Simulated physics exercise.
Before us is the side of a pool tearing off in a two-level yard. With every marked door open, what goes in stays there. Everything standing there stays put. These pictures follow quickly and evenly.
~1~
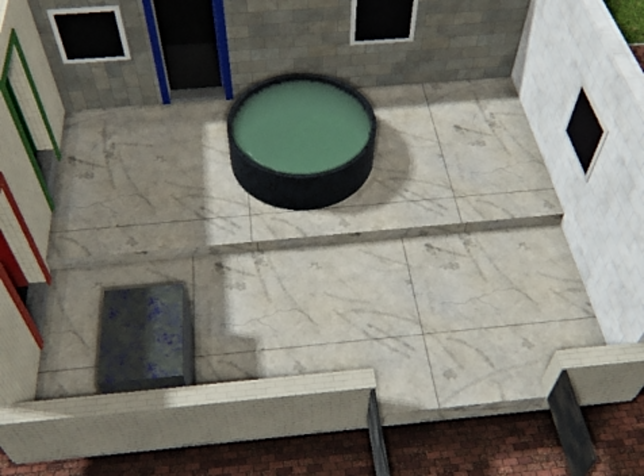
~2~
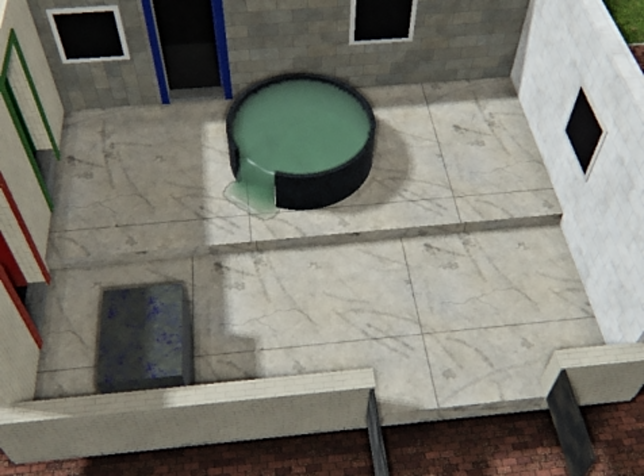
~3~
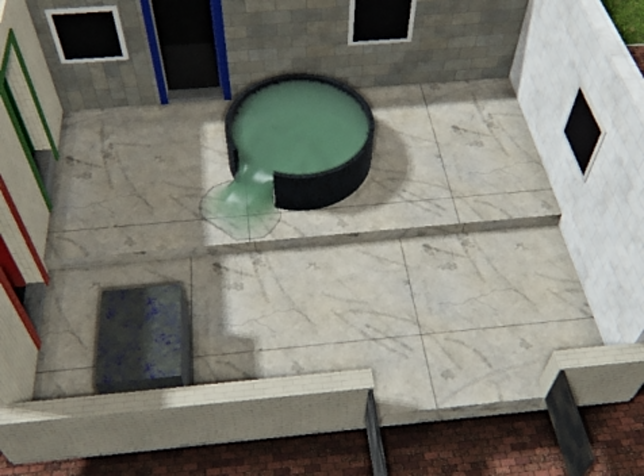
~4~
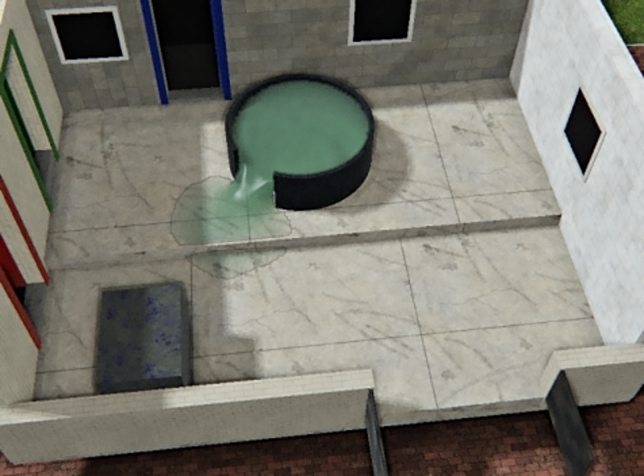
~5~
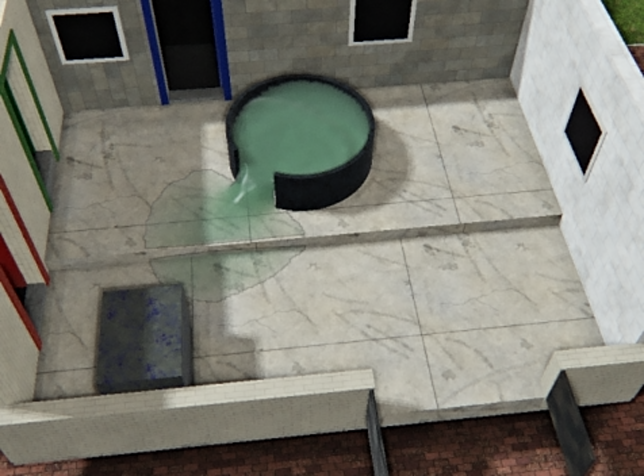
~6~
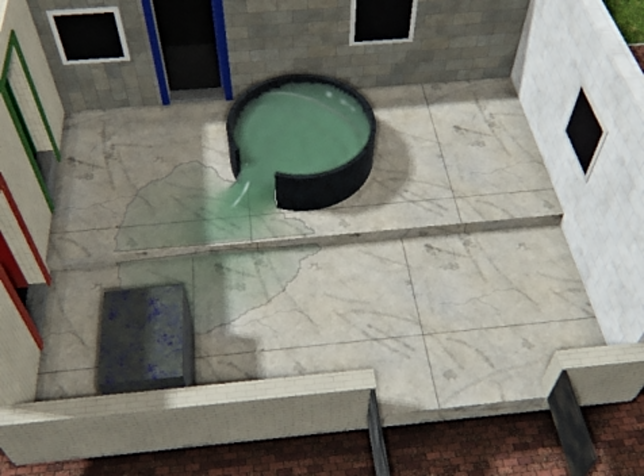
In a walled, two-level yard, a round dark pool of green water broke open at its front left side, and water poured out, spreading across the pale floor and over the step onto the lower level.
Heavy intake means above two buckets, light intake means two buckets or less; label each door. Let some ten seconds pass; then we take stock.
Labels: Blue door: Light, green door: Light, red door: Heavy.
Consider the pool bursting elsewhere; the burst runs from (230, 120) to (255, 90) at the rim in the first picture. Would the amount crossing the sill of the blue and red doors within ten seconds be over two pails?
Result - blue: Crosses the threshold; red: Crosses the threshold.
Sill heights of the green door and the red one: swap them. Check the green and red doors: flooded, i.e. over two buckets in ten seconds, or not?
Green stays within bounds, red stays within bounds.
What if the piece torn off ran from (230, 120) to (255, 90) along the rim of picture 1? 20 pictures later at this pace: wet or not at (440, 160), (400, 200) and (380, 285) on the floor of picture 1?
First unwetted, second unwetted, third unwetted.
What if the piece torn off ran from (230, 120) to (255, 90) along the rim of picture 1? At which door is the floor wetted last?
Answer: The red-painted one.
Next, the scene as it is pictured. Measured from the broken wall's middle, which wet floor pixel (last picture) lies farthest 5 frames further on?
My pick would be pixel (35, 406).
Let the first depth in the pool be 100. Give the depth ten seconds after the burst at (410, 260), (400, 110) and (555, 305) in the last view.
Going in order, roughly 6, 0 and 8 %.
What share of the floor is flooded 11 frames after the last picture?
Roughly 30 %.
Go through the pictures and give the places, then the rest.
The first frame shows the round pool at (302, 126) is whole and still.
In the second frame, water pours out at (256, 185) and has run to (270, 214).
In the third frame, water pours out at (255, 186) and has run to (206, 213).
In the fourth frame, the front is at (185, 245), out from the gap at (255, 187).
In the fifth frame, the front is at (184, 291), out from the gap at (256, 186).
In the sixth frame, the front is at a hidden place, out from the gap at (257, 186).
A moment on, water covers 30 % of the floor; the blue door not reached, the green door not reached, the red door wet at the sill, nothing in.
Next, water covers 30 % of the floor; the blue door not reached, the green door wet at the sill, nothing in, the red door over two buckets in.
Then, water covers 40 % of the floor; the blue door not reached, the green door wet at the sill, nothing in, the red door far over two buckets in.
Later, water covers 60 % of the floor; the blue door wet at the sill, nothing in, the green door wet at the sill, nothing in, the red door far over two buckets in.
In the end, water covers 70 % of the floor; the blue door wet at the sill, nothing in, the green door wet at the sill, nothing in, the red door far over two buckets in.
